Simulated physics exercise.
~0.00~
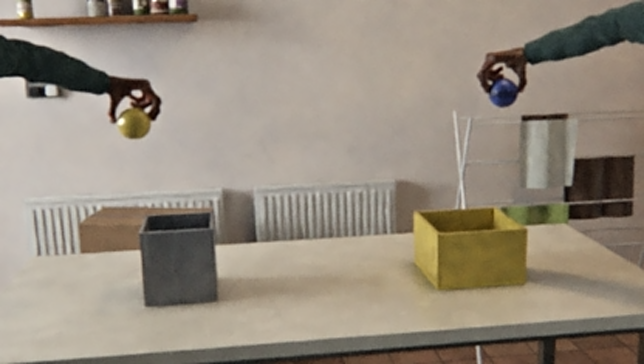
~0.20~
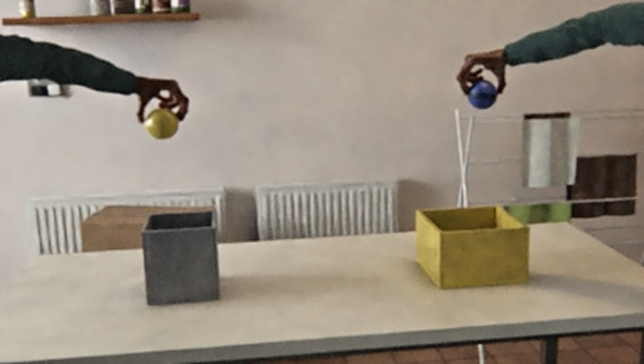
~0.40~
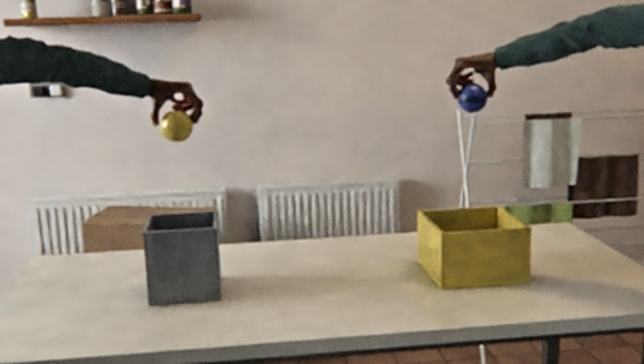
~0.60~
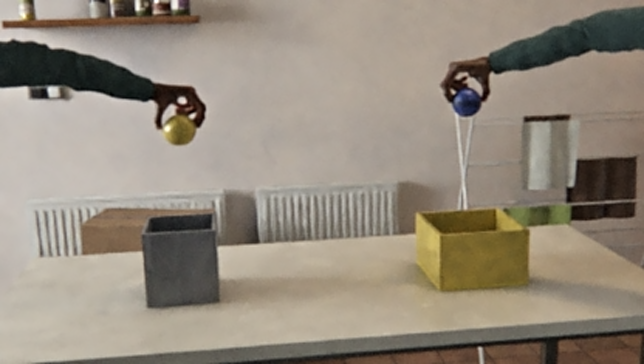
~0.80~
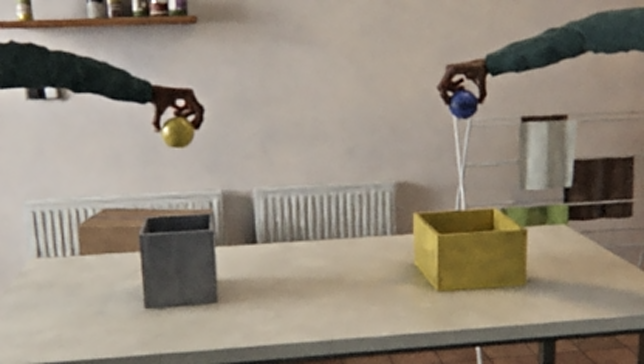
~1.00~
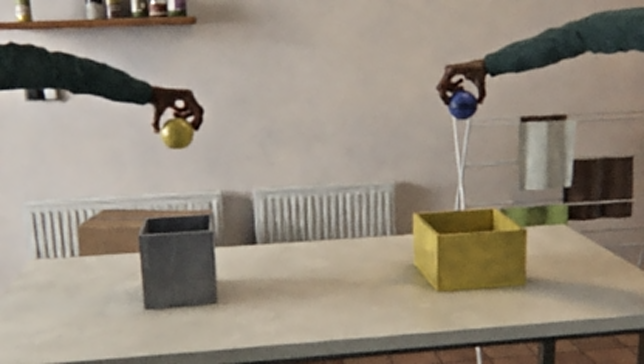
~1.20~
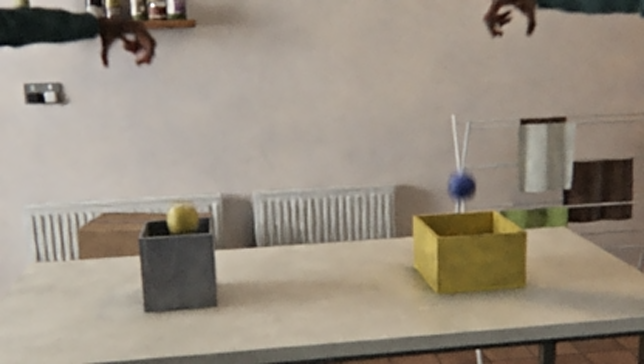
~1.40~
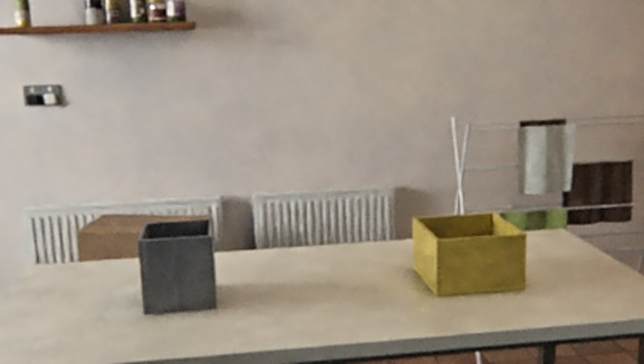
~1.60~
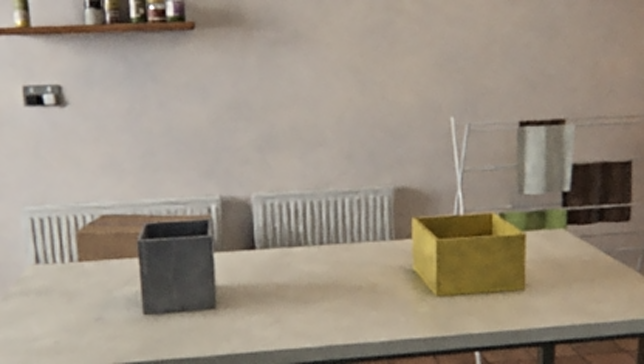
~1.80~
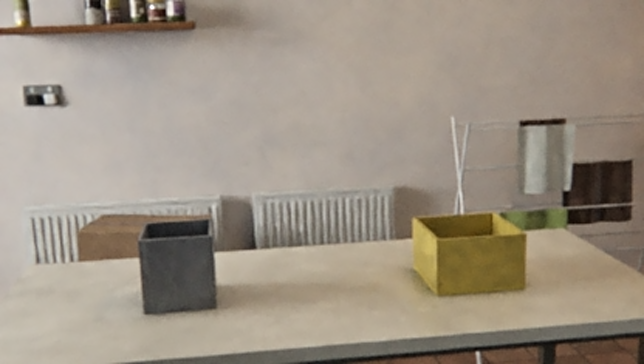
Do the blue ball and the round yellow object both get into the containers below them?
Yes, both get in. The blue ball lands inside the yellow container on the right, and the round yellow object lands inside the grey one on the left.
